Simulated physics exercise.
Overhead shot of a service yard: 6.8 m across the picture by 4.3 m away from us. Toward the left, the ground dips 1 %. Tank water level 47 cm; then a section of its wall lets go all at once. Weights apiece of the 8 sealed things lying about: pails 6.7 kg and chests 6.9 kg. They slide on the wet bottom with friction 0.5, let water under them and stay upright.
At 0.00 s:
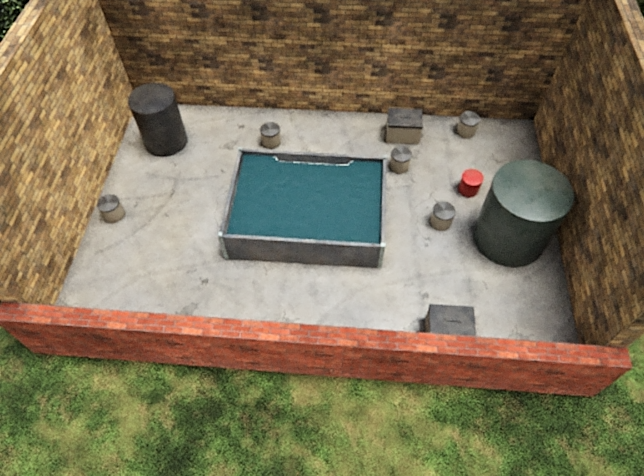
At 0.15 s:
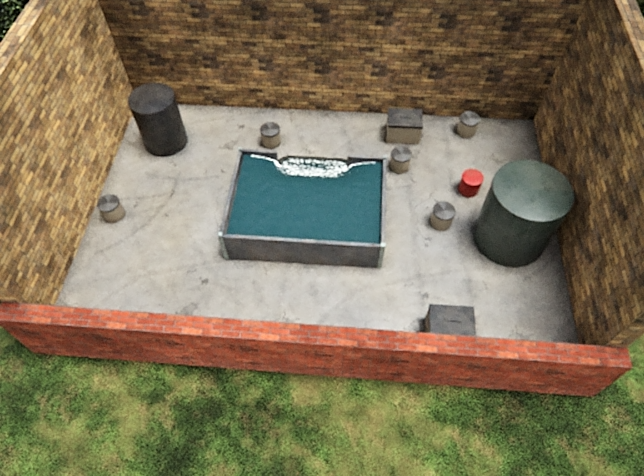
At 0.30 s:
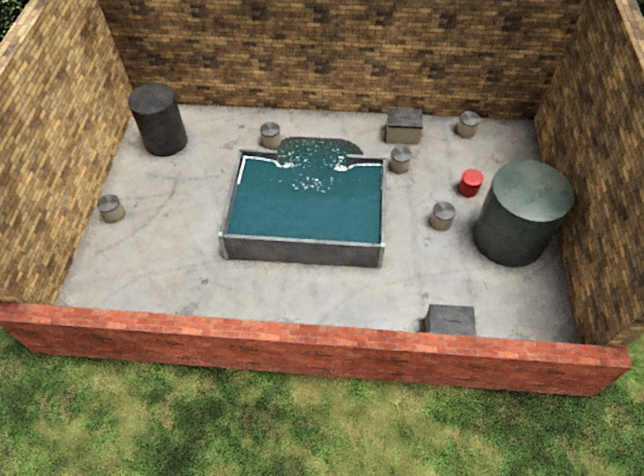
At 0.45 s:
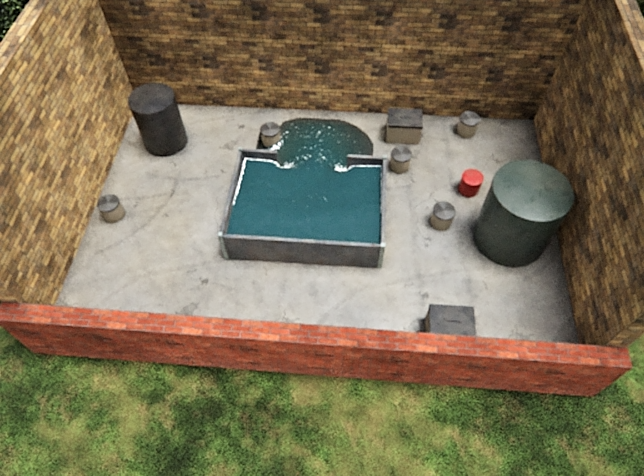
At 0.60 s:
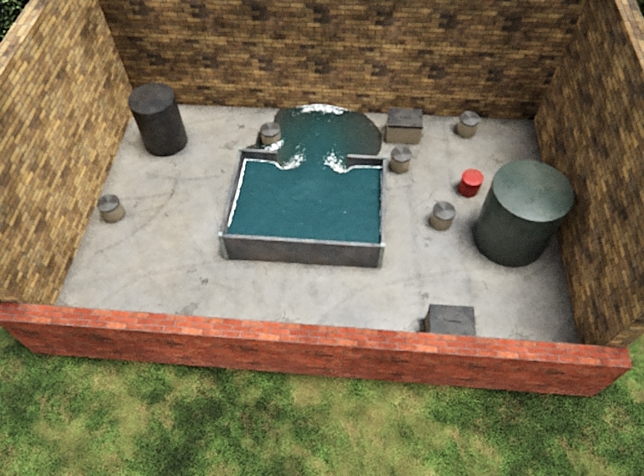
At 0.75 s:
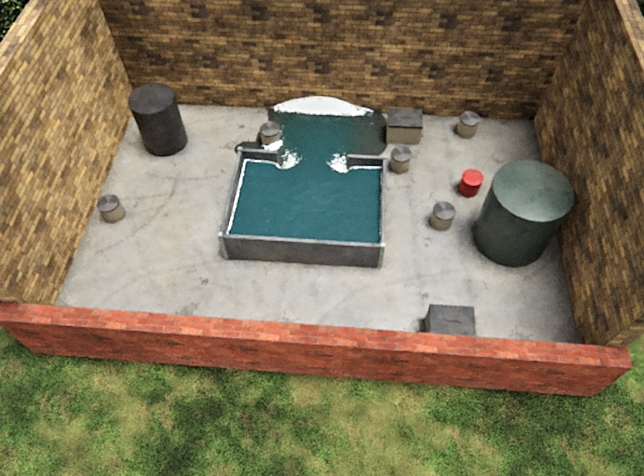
Water poured out through the back side of a low tank in a walled yard, spread across the concrete and splashed white against the rear brick wall, while the red pail stayed put.
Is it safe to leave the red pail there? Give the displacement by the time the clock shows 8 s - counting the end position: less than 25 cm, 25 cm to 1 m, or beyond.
The red pail shifts somewhat.
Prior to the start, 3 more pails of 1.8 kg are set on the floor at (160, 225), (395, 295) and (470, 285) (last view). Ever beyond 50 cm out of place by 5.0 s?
So that's beyond the threshold, within the threshold and within the threshold, in that sequence.
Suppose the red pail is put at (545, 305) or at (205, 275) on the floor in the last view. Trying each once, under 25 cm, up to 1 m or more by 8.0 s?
Outcomes in order: It sits still; it sits still.
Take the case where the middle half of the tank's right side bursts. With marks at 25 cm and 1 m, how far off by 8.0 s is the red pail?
So the red pail winds up far off.
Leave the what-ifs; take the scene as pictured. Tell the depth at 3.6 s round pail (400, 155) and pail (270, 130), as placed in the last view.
Close to 2 and 4 centimetres.
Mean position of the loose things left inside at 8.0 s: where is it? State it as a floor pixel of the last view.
Around (361, 226).
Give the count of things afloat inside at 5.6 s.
It comes to 0.
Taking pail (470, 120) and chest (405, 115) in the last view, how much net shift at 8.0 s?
Respectively: 200 cm / 140 cm.
After 1.6 s the red pail is near (473, 177), 0.0 m from its start, aground; 0 afloat.
After 3.6 s the red pail is near (476, 179), 0.1 m from its start, aground; 1 afloat.
After 5.6 s the red pail is near (459, 184), 0.3 m from its start, aground; 0 afloat.
After 8.0 s the red pail is near (434, 188), 0.6 m from its start, aground; 1 afloat.
